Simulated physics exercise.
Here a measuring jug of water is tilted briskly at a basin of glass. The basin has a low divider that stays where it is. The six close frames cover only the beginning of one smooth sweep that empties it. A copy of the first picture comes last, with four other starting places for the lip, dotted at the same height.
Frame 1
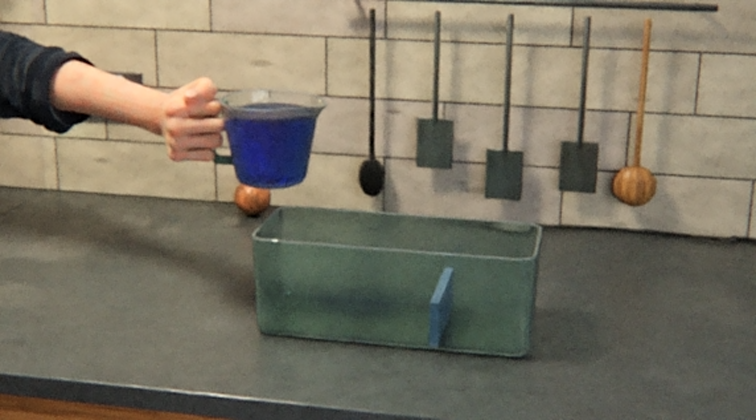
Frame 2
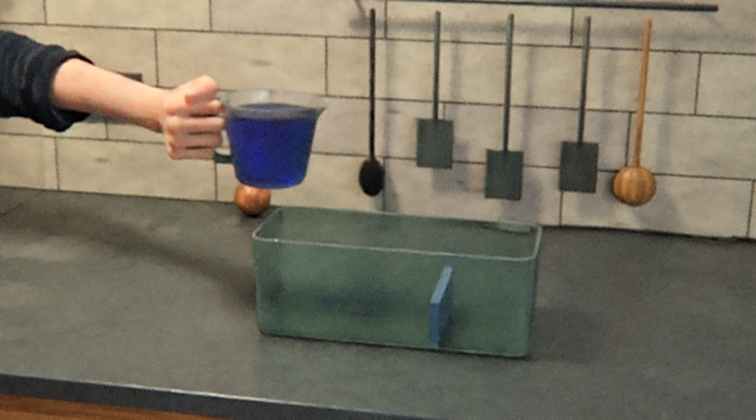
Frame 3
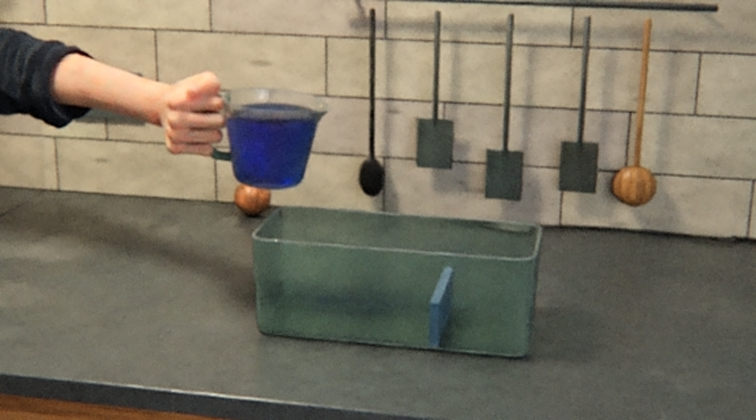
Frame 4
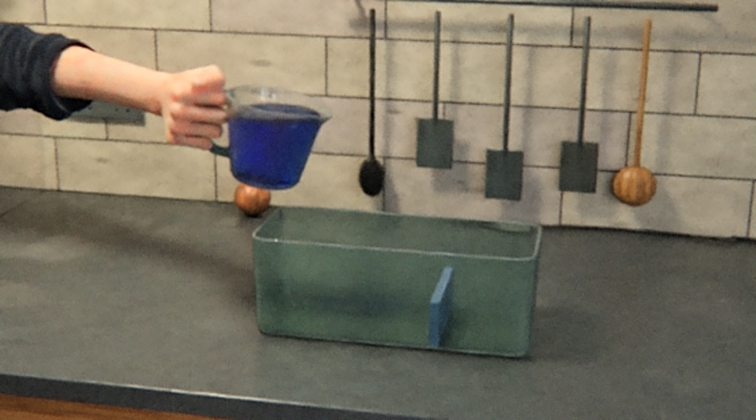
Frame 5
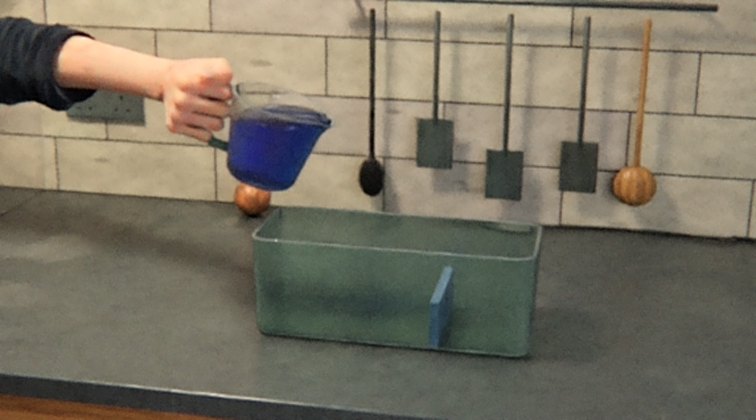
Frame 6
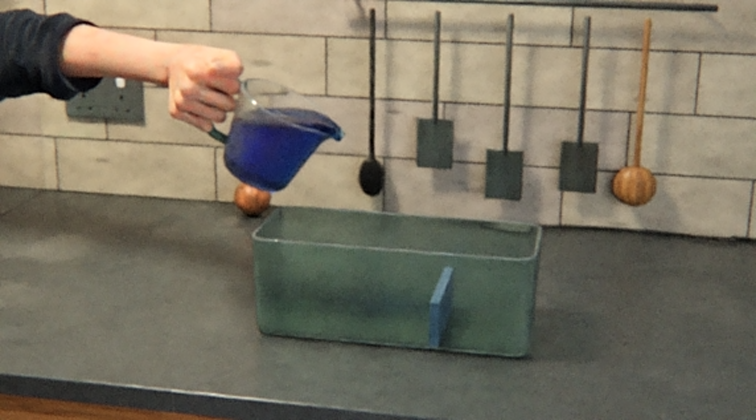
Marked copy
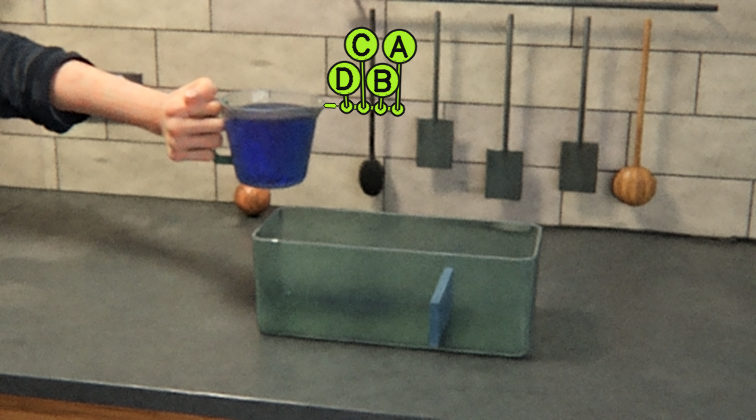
A hand tilts a glass jug of blue liquid rightward above a clear rectangular basin.
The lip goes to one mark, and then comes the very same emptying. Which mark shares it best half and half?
Go for A.
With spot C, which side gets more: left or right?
The left one.
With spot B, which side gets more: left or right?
The left side.
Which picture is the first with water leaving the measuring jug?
In picture 6.
On the marked copy, A at (397, 109); B at (380, 108); C at (363, 107); D at (346, 106).
Choosing A, about 52 % ends left of the wall and 48 % right of it.
Choosing B, about 83 % ends left of the wall and 16 % right of it.
Choosing C, about 96 % ends left of the wall and 2 % right of it.
Choosing D, about 97 % ends left of the wall and 3 % right of it.
